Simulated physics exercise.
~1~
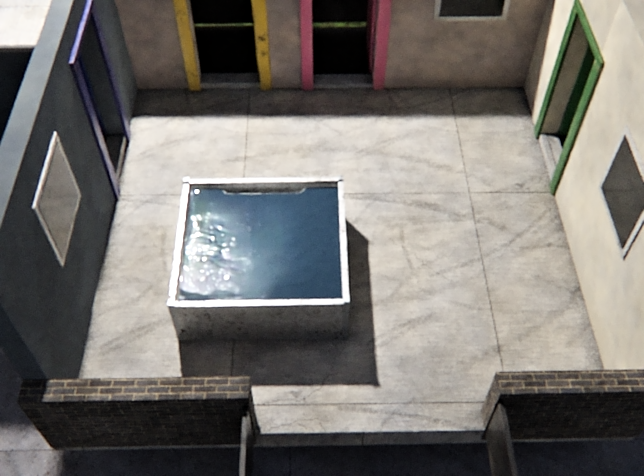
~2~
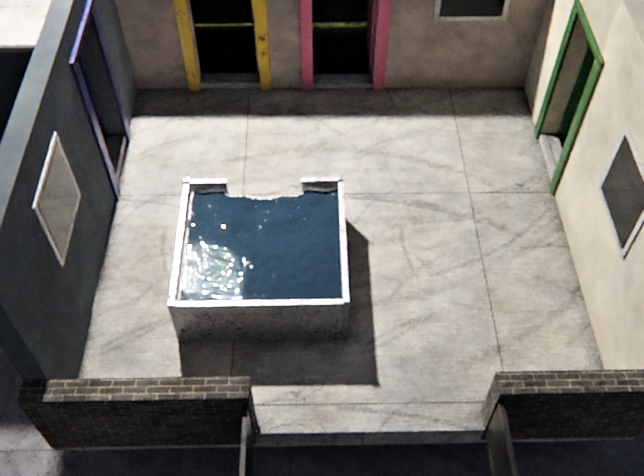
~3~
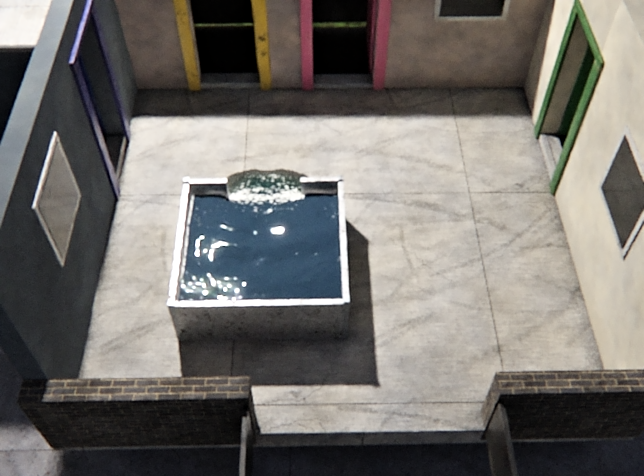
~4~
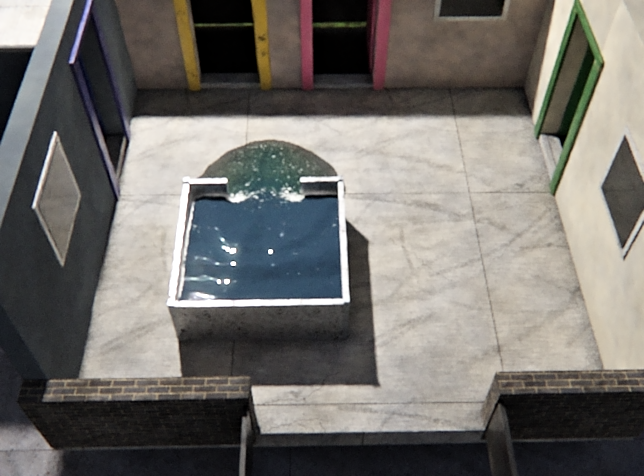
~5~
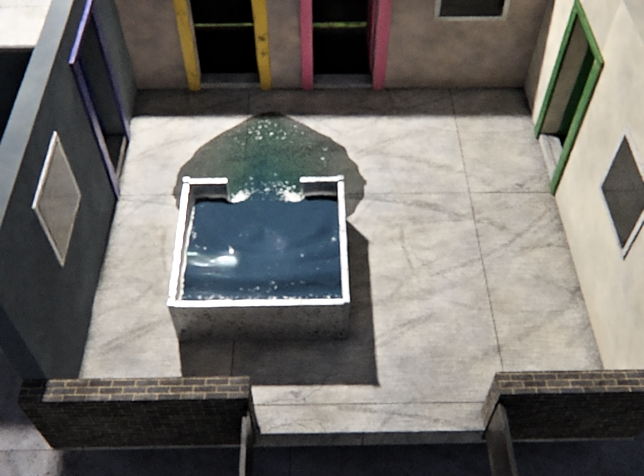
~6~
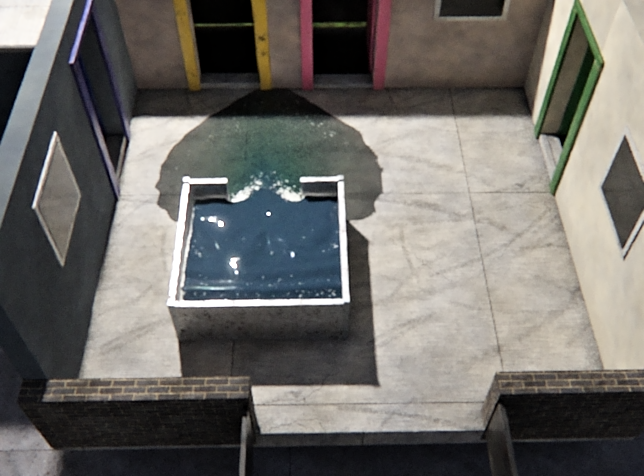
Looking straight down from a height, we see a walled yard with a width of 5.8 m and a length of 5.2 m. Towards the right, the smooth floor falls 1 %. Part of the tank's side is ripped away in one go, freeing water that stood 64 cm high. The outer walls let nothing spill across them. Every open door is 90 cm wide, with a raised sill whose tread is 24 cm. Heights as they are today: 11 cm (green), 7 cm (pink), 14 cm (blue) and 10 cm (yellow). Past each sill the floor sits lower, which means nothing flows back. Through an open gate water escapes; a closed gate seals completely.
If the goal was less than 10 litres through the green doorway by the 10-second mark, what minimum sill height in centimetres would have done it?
A sill of about 7.5 cm would have done it.
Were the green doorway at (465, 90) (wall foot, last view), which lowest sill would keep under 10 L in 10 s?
It needs about 8.5 cm.
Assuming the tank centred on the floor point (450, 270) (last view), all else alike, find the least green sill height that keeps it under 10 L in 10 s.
Close to 12.0 cm would do it.
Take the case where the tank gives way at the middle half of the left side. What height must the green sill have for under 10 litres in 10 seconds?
Then something near 8.5 cm.
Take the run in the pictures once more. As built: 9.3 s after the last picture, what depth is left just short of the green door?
The depth there is around 8.5 cm.
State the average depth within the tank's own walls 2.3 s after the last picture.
Around 27 cm on average.
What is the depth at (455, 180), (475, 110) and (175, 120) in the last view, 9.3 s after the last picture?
Taking the spots in order: About 4, 9 and 5 centimetres.
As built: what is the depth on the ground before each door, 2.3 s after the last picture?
Depths in cm - green: 3, pink: 15, blue: 9, yellow: 19.
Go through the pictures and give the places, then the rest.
In the first frame, the tank at (262, 242) is whole and still, 64 cm deep; the green door at (564, 107) is dry.
In the second frame, the front is at a hidden place, 0.3 m from the gap on the far side; 0.2 m2 of floor is wet, 64 cm left at the back.
In the third frame, water pours out on the far side and has run 0.8 m, to (251, 175); about 10 cm deep outside, 64 cm at the back.
In the fourth frame, the gap is on the far side, the front 1.4 m out at (270, 143); the back of the tank holds 63 cm.
In the fifth frame, the front is at (266, 117), 1.9 m from the gap on the far side; 3.0 m2 of floor is wet, 56 cm left at the back.
In the sixth frame, water pours out on the far side and has run 2.5 m, to (267, 89); about 4 cm deep outside, 54 cm at the back; the green door at (564, 107), 3.9 m from the gap, is still 2.5 m from the nearest water.
Then, 0.7 s after the last picture water covers 30 % of the floor, deepest (30 cm) near (267, 205); it has not reached the green door.
Then, 2.3 s after the last picture water covers 35 % of the floor, deepest (22 cm) near (524, 93); 3 cm at the green door, 0 litres in over its 11 cm sill.
Then, 9.3 s after the last picture water covers 95 % of the floor, deepest (10 cm) near (529, 110); 8 cm at the green door, 0 litres in over its 11 cm sill.
At the green door as built, the water peaked near 10 cm, 5.9 s after the last picture.
With a sill of 6.5 cm, 21 litres would have come in within the 10 s; with 9 cm, 3 litres. So under 10 litres takes about 7.5 cm.
